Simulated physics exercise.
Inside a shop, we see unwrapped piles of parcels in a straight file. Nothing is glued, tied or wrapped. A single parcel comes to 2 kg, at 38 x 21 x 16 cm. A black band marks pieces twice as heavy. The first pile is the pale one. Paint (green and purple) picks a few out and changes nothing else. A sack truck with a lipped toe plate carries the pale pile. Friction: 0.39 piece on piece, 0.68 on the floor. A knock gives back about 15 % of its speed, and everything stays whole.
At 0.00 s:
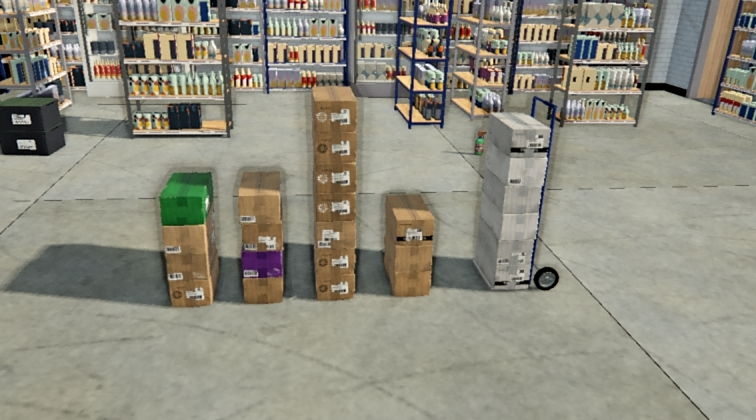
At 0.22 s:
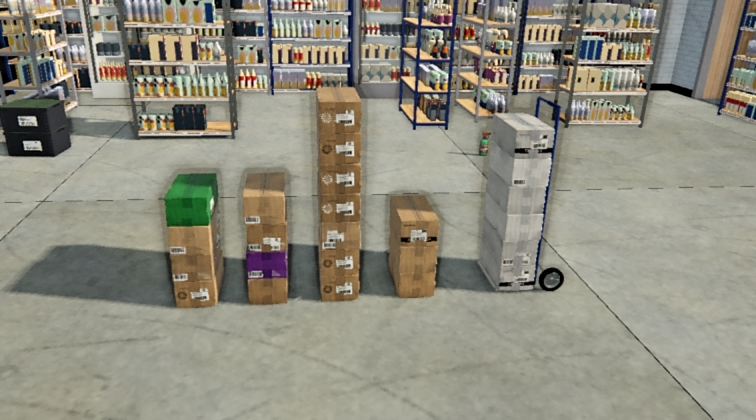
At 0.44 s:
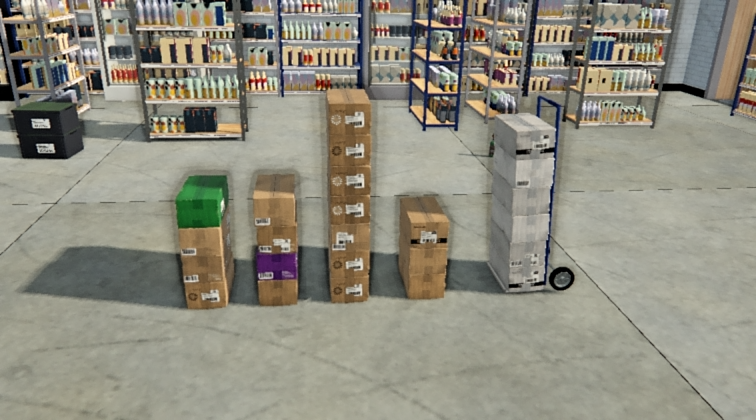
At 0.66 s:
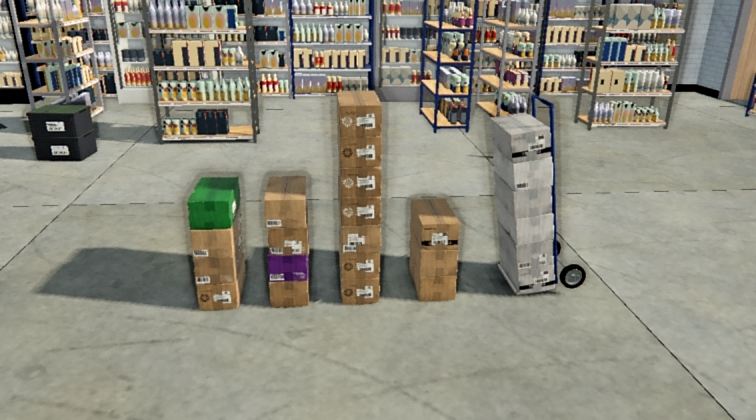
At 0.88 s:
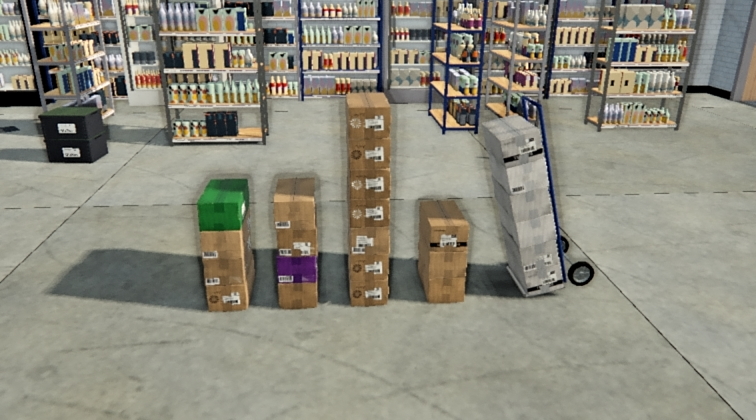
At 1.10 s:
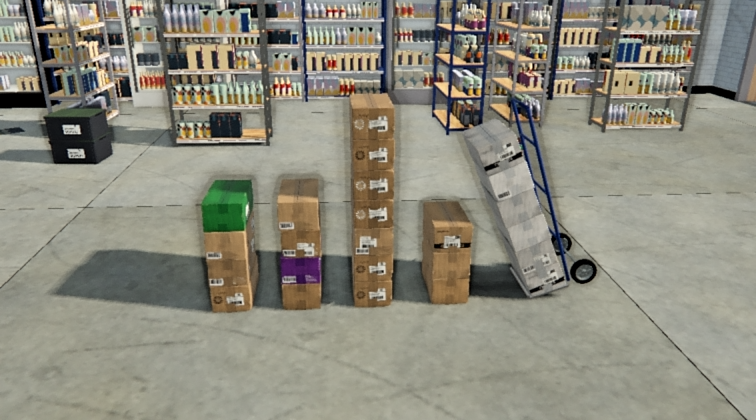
In a shop with stocked shelves, piles of parcels stand in a row as the view pans slightly; the pale pile on a sack truck at the right leans gradually leftward with the truck frame, while the brown piles stay still.
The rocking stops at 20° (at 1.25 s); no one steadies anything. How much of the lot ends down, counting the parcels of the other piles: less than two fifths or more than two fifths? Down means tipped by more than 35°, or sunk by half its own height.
The part is less than two fifths.
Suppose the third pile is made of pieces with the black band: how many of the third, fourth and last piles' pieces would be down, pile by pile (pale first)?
In that case third 0, fourth 0, last 0.
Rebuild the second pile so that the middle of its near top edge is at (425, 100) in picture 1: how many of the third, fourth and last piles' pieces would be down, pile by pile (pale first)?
In that case third 6, fourth 4, last 4.
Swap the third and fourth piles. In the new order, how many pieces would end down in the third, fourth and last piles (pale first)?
In that case third 0, fourth 0, last 0.
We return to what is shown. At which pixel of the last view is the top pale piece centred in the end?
Around (404, 198).
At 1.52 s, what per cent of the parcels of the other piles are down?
0 per cent by then.
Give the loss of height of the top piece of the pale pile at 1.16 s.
About 5 cm.
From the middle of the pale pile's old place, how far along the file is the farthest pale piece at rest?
About 80 cm.
After 1.16 s, 0 of the pale pile down; none of the 18 other parcels down.
After 1.26 s, 1 of the pale pile down; none of the 18 other parcels down.
After 1.38 s, 6 of the pale pile down; none of the 18 other parcels down, 1 disturbed.
After 1.52 s, 5 of the pale pile down; none of the 18 other parcels down, 3 disturbed.
At rest (2.3 s), 6 of the pale pile down; none of the 18 other parcels down, 3 disturbed; purple parcel unmoved; green parcel unmoved. That is 0 per cent. As the last picture would show them, middles, purple parcel near (302, 256), green parcel near (229, 204).
